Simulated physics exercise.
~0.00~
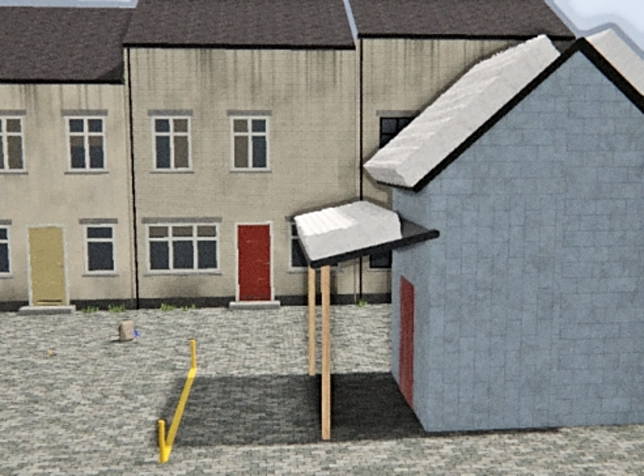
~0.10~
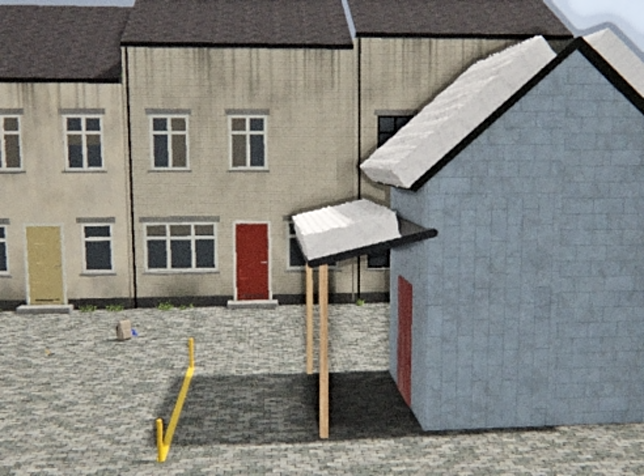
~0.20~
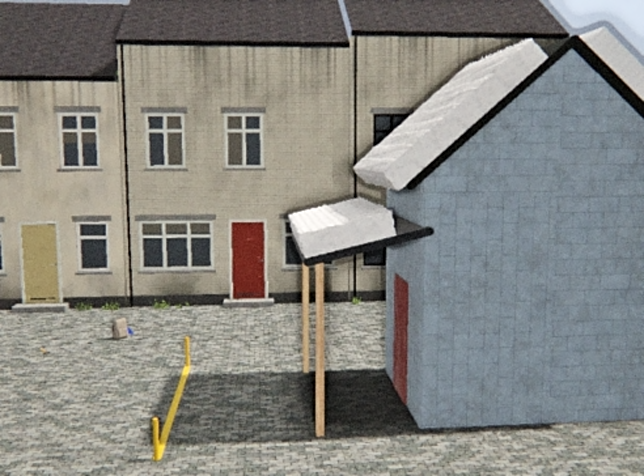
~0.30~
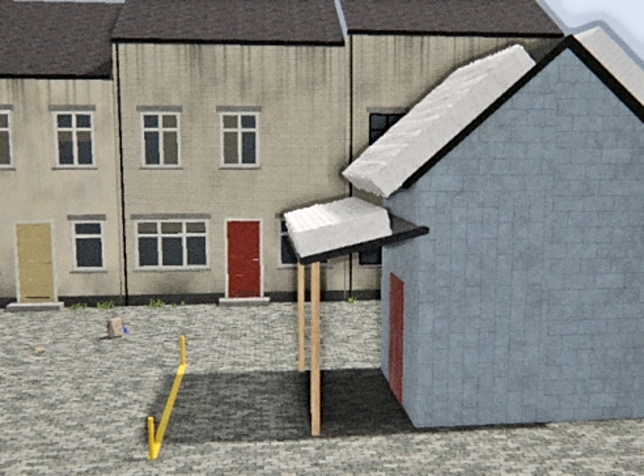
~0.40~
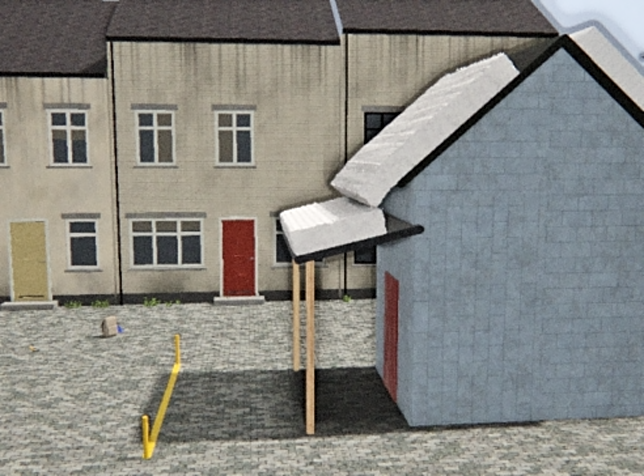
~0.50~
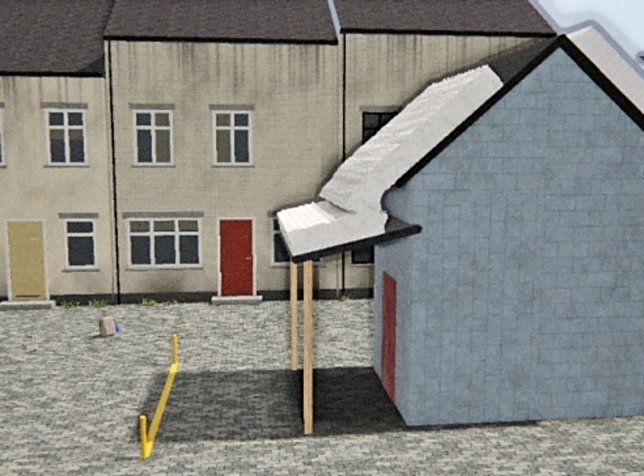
Thick white snow sliding down a blue-grey building's steep roof onto the snowy lean-to below, opposite terraced houses with red and yellow doors.
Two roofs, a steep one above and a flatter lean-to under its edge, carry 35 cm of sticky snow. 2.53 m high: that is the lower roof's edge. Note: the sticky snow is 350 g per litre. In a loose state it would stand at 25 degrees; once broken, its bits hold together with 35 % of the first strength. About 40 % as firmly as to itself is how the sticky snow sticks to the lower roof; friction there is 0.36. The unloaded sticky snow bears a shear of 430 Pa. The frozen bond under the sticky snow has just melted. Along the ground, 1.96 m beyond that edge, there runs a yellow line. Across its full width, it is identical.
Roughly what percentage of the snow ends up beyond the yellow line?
Around 42 %.
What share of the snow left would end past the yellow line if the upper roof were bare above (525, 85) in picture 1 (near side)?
30 %.
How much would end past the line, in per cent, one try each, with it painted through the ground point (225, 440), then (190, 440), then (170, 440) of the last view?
In turn about 65 %, 55 %, 50 %.
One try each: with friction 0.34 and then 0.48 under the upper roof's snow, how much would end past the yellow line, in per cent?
About 35 % in the first try and about 25 % in the second.
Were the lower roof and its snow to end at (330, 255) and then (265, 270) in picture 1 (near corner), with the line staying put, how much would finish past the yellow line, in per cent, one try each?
The first try gives 40 percent and the second gives 35 percent.
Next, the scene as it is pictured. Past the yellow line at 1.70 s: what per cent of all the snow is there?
About 14 %.
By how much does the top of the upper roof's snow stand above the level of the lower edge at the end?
0.6 m, give or take.
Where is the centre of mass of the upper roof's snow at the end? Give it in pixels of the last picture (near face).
Roughly pixel (144, 397) on the near face.
After 1.05 s, none is below the lower edge and 0 % is past the line.
After 1.70 s, 68 % is below the lower edge and 13 % is past the line.
After 2.35 s, 78 % is below the lower edge and 42 % is past the line.
After 3.00 s, 78 % is below the lower edge and 42 % is past the line.
After 3.10 s, 78 % is below the lower edge and 42 % is past the line.
